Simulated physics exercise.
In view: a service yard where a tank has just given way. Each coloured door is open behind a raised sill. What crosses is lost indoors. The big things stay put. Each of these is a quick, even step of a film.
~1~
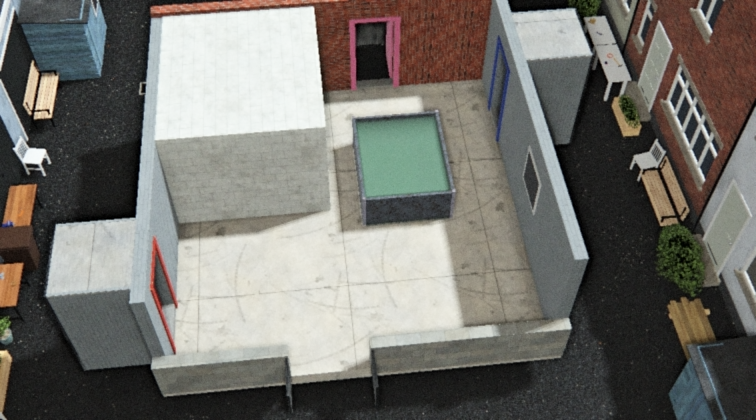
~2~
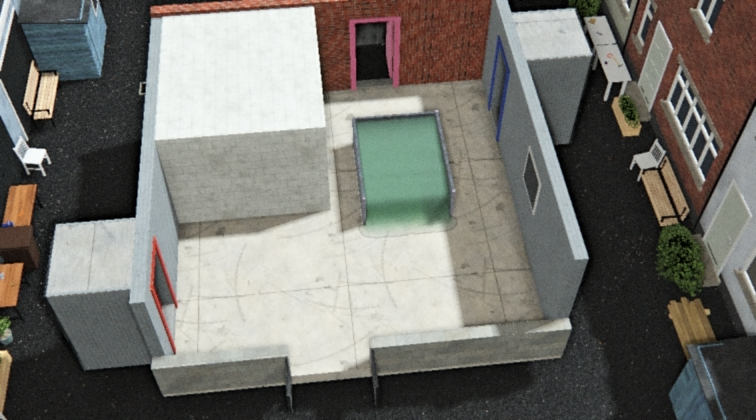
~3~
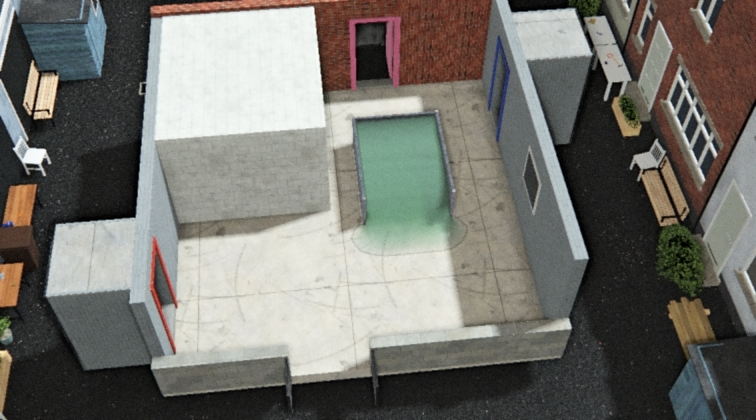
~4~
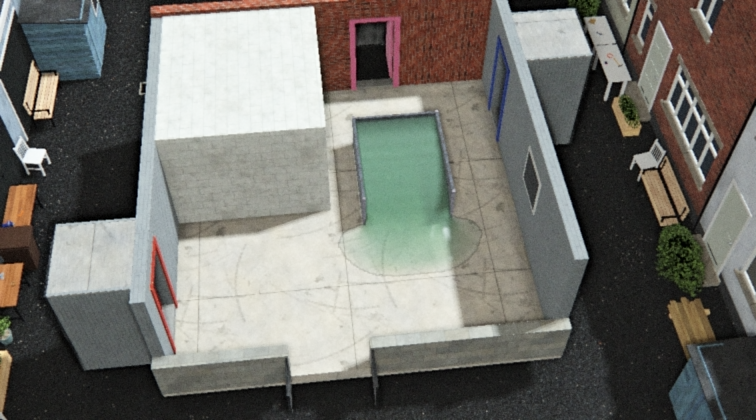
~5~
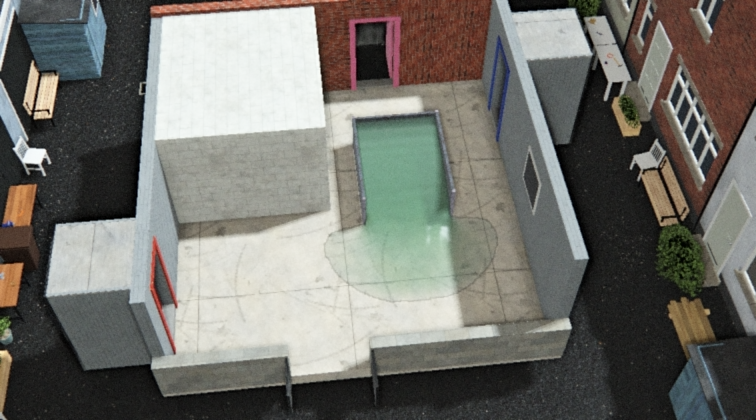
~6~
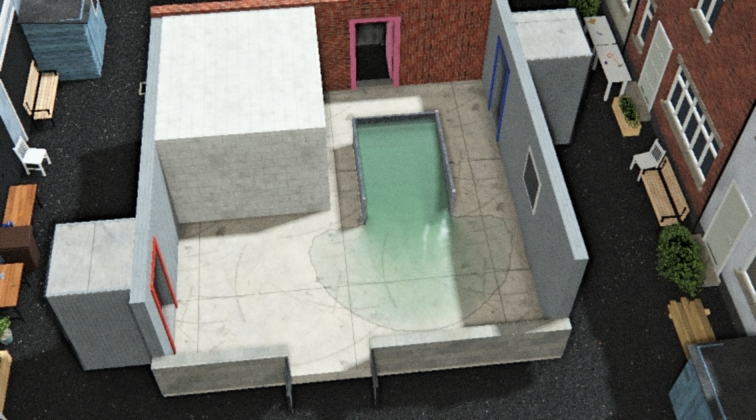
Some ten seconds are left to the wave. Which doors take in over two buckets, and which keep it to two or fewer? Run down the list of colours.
Result: The pink door is going to be at or under the line, the red door is going to be at or under the line, the blue door is going to be at or under the line.
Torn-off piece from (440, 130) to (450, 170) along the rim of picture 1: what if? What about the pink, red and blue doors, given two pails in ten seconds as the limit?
Taking them in turn, the pink door tops the limit, the red door falls short and the blue door tops the limit.
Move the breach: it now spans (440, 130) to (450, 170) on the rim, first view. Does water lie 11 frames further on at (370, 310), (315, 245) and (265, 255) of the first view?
In the order given: Untouched, untouched and untouched.
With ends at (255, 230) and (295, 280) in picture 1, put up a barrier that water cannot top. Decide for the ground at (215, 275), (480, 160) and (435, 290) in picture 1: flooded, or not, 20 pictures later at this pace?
One after the other: Dry, free of water, flooded.
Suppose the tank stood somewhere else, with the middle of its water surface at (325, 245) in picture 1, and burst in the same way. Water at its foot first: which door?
Answer: The door marked red.
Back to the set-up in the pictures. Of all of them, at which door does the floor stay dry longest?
My answer is the pink-painted one.
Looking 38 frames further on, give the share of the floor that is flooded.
About 80 per cent.
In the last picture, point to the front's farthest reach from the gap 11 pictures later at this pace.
Farthest reach: (232, 370).
A moment on, water covers 40 % of the floor; the pink door not reached, the red door not reached, the blue door not reached.
Next, water covers 45 % of the floor; the pink door not reached, the red door not reached, the blue door not reached.
Then, water covers 50 % of the floor; the pink door not reached, the red door wet at the sill, nothing in, the blue door not reached.
Later, water covers 80 % of the floor; the pink door not reached, the red door wet at the sill, nothing in, the blue door wet at the sill, nothing in.
In the end, water covers 100 % of the floor; the pink door wet at the sill, nothing in, the red door wet at the sill, nothing in, the blue door wet at the sill, nothing in.
